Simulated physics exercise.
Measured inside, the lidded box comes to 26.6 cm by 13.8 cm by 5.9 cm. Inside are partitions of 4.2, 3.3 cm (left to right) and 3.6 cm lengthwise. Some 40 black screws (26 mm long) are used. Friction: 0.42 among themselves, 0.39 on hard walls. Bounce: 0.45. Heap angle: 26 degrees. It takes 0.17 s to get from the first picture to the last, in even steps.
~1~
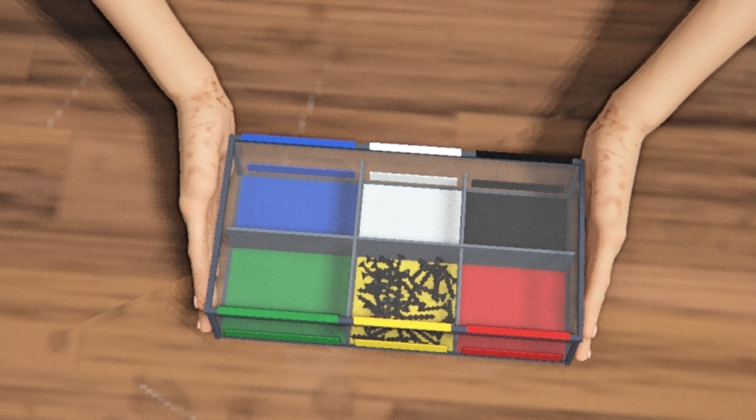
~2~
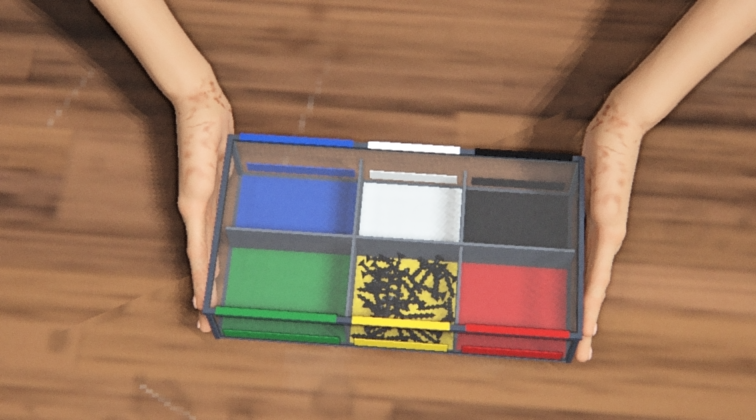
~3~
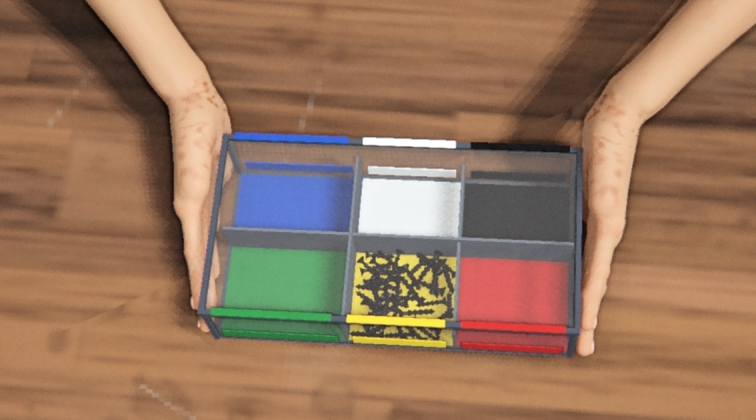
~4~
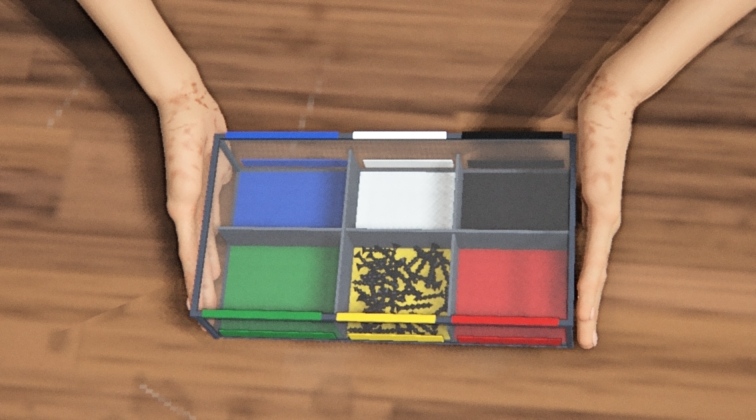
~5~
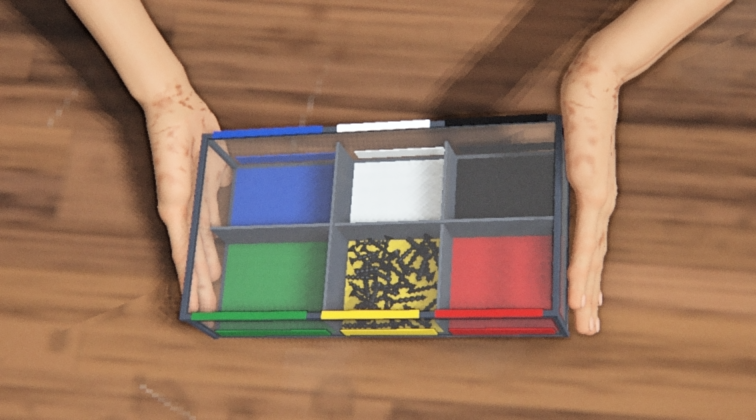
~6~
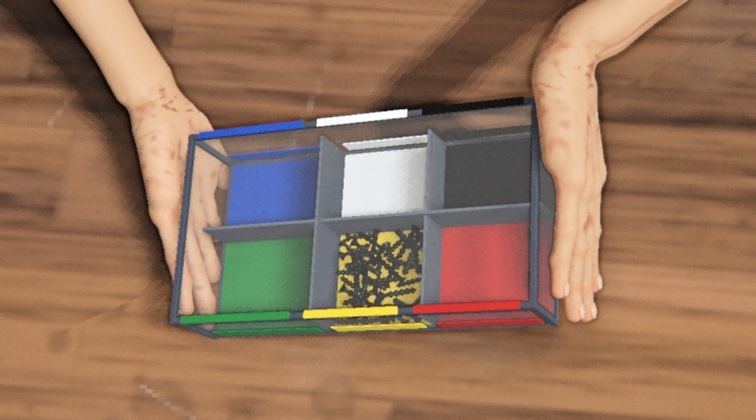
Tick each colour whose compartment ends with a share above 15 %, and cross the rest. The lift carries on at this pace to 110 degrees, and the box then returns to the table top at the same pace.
Result: Red: Stays behind the line; blue: Stays behind the line; green: Crosses the line; yellow: Crosses the line; white: Stays behind the line; black: Stays behind the line.
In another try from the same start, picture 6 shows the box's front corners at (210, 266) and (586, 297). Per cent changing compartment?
Around 100 per cent, it would seem.
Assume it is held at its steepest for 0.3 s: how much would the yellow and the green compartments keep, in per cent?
Final amounts, yellow 65% and green 35%.
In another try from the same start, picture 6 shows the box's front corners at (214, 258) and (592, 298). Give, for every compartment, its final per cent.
Final shares: Red 0%, blue 0%, green 0%, yellow 0%, white 50%, black 50%.
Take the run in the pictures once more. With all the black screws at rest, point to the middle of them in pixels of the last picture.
Somewhere around (375, 308) in the final frame.
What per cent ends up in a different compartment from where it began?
It works out to about 25 per cent.
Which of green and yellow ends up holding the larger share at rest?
Result: Yellow has more.
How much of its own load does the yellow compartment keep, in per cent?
Share retained: Approx. 80 %.
Then, 0.49 s after the last picture, tilt 109 degrees; green 5 %, yellow 95 %.
Then, 0.81 s after the last picture, tilt 46 degrees; green 25 %, yellow 75 %.
Then, 1.23 s after the last picture, tilt 0 degrees; green 25 %, yellow 75 %.
In the end, red 0 %, blue 0 %, green 25 %, yellow 75 %, white 0 %, black 0 %.
